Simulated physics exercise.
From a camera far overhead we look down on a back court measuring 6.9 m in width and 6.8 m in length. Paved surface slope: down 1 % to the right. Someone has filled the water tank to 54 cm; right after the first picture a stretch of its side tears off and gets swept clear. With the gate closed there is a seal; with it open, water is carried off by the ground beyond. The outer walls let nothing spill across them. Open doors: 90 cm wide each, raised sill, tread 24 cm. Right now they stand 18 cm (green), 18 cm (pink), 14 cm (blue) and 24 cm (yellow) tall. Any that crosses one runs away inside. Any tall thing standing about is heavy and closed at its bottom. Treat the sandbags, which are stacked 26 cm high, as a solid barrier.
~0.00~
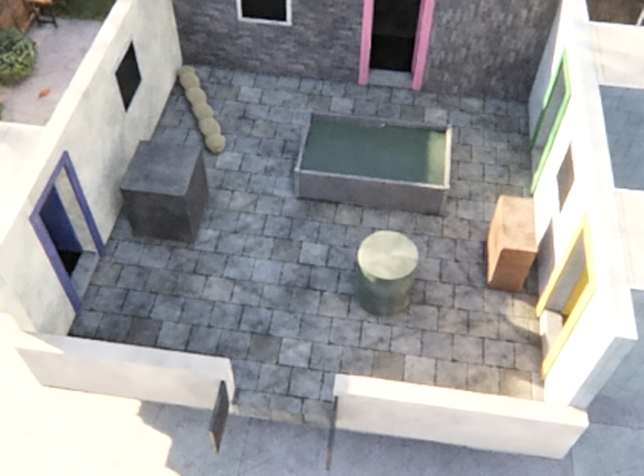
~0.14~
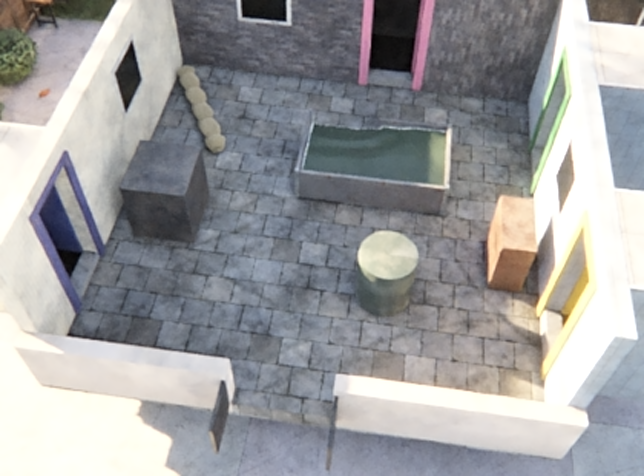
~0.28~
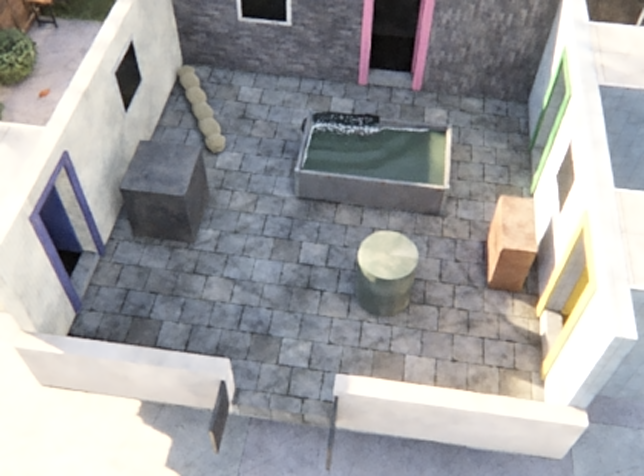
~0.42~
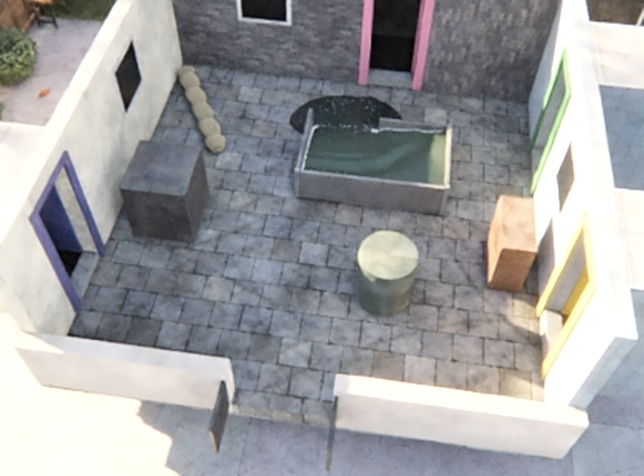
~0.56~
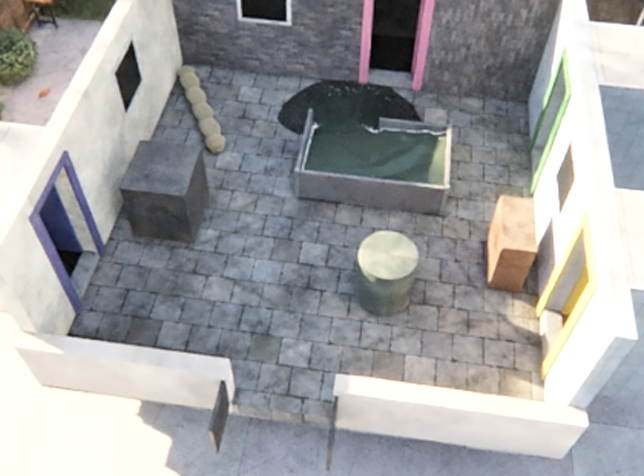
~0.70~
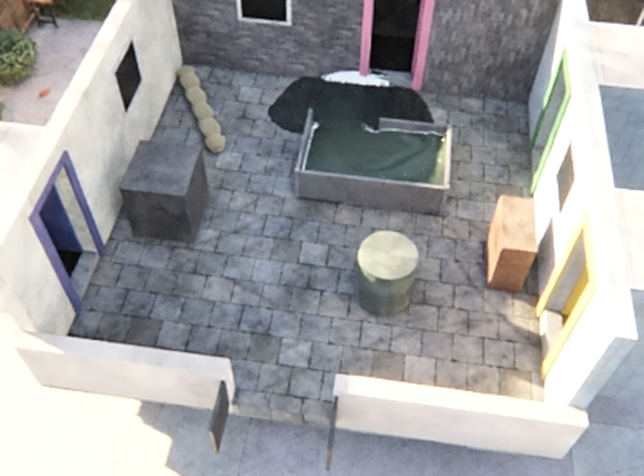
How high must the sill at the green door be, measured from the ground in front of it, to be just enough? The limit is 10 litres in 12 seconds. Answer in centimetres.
About 7 cm.
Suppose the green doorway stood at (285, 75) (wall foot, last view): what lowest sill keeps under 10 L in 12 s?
About 17 cm.
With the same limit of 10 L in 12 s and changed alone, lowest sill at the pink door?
Pink door, minimum about 24 cm.
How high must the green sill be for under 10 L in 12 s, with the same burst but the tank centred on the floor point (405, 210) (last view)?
It should be around 8.5 cm high.
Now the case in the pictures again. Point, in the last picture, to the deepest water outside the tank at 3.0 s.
At about pixel (182, 67).
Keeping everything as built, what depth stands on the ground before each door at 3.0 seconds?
Lab note, cm: Green 7; pink 19; blue 0; yellow 0.
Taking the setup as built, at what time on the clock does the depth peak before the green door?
That happens close to 3.4 s on the clock.
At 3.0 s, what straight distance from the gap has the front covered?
Distance from gap: Approx. 3.8 m.
After 1.4 s water covers 10 % of the floor, deepest (34 cm) near (342, 85); it has not reached the green door.
After 3.0 s water covers 25 % of the floor, deepest (32 cm) near (182, 67); 7 cm at the green door, 0 litres in over its 18 cm sill.
After 12.0 s water covers 85 % of the floor, deepest (8 cm) near (541, 372); 6 cm at the green door, 0 litres in over its 18 cm sill.
At the green door as built, the water arrived by 2.8 s and peaked near 11 cm at 3.4 s.
With a sill of 6.5 cm, 14 litres would have come in within the 12 s; with 8.5 cm, 3 litres. So under 10 litres takes about 7 cm.
